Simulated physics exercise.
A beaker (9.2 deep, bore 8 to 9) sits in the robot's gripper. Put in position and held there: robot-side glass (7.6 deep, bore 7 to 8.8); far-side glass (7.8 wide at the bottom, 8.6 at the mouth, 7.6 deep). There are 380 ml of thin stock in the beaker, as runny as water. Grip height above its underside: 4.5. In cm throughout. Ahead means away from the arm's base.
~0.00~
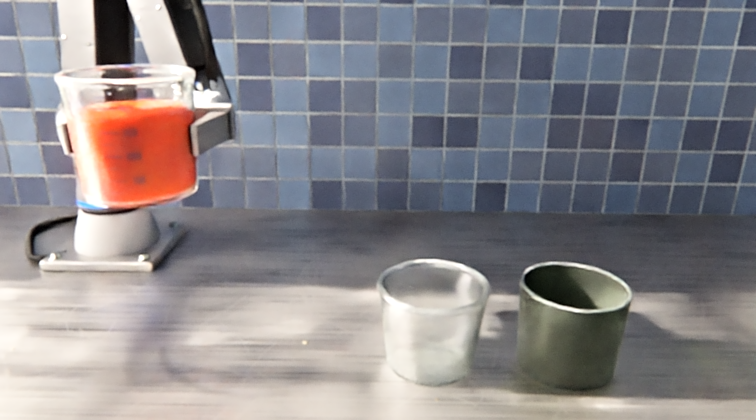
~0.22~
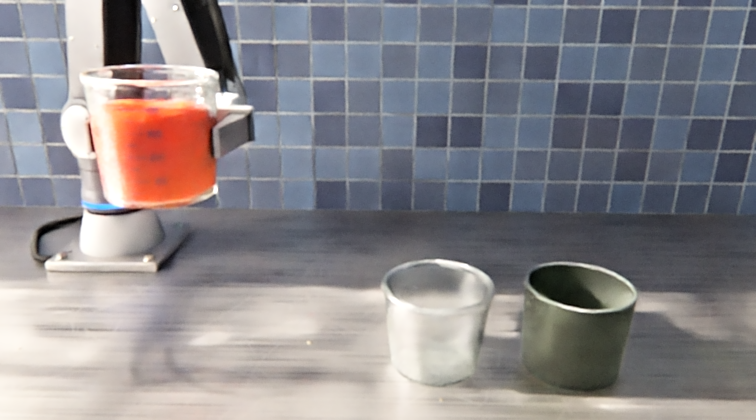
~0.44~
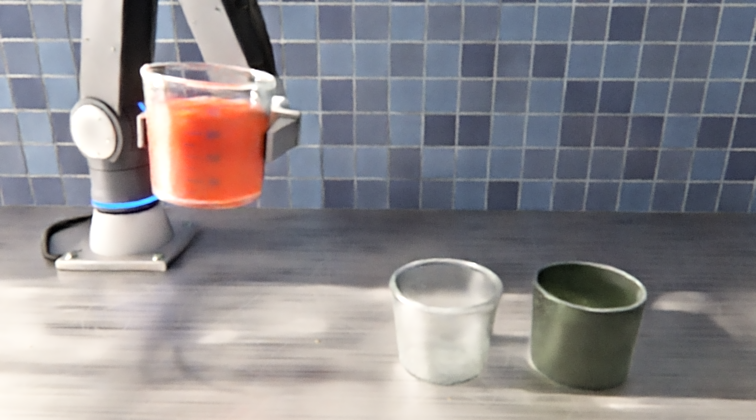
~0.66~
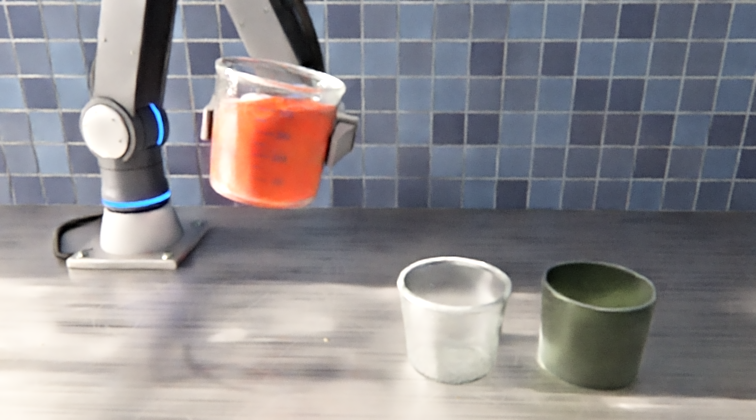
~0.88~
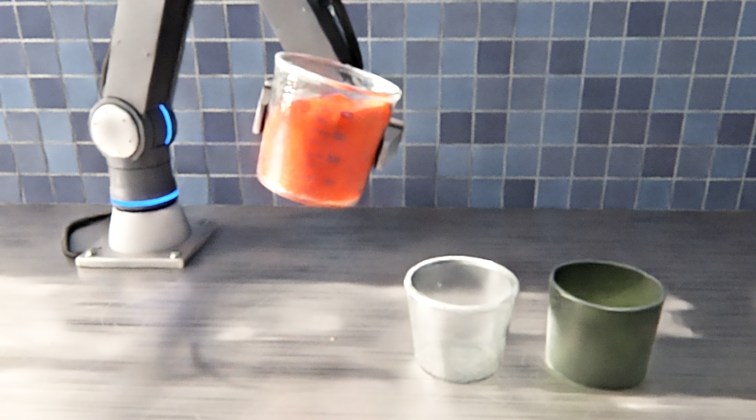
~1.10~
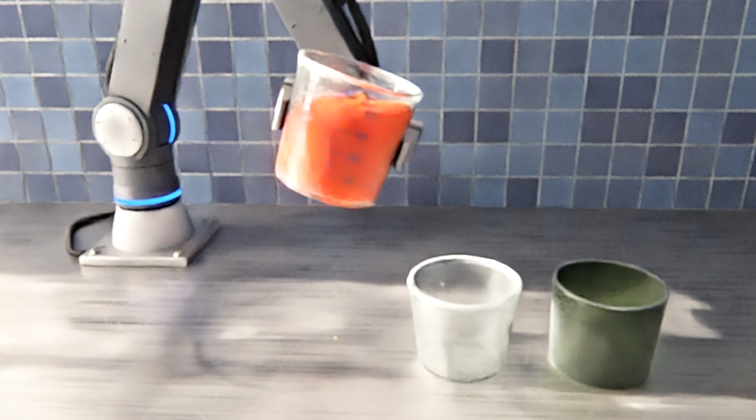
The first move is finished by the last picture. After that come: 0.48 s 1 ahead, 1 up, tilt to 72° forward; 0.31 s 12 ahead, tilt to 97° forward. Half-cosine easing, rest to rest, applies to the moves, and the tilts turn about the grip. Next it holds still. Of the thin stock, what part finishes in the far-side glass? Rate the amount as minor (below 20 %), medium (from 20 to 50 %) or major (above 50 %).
Rated minor, below 20 %.
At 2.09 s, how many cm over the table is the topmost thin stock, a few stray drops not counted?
I'd estimate some 18 centimetres.
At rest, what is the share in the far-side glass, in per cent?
Estimate: Roughly 14 per cent.
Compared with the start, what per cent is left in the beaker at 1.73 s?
Around 65 %.
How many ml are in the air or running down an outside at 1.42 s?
I'd guess about 10 ml.
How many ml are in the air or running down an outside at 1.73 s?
Amount outside the vessels: Near 60 ml.
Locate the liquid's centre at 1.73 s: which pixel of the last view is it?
Around (445, 191).
By 1.42 s, tilted 58° forward, liquid up to 24 above the table; 370 ml in the beaker, 10 ml in the air or running down outside.
By 1.73 s, tilted 84° forward, liquid up to 25 above the table; 245 ml in the beaker, 55 ml in the robot-side glass, 20 ml on the table or floor, 60 ml in the air or running down outside.
By 2.09 s, tilted 97° forward, liquid up to 22 above the table; 250 ml on the table or floor, 50 ml in the robot-side glass, 35 ml in the far-side glass, 10 ml in the beaker, 35 ml in the air or running down outside.
By 2.89 s, tilted 97° forward, liquid up to 18 above the table; 280 ml on the table or floor, 50 ml in the far-side glass, 50 ml in the robot-side glass.
Final state, 280 ml on the table or floor, 50 ml in the far-side glass, 50 ml in the robot-side glass. That is 13 % in the far-side glass.
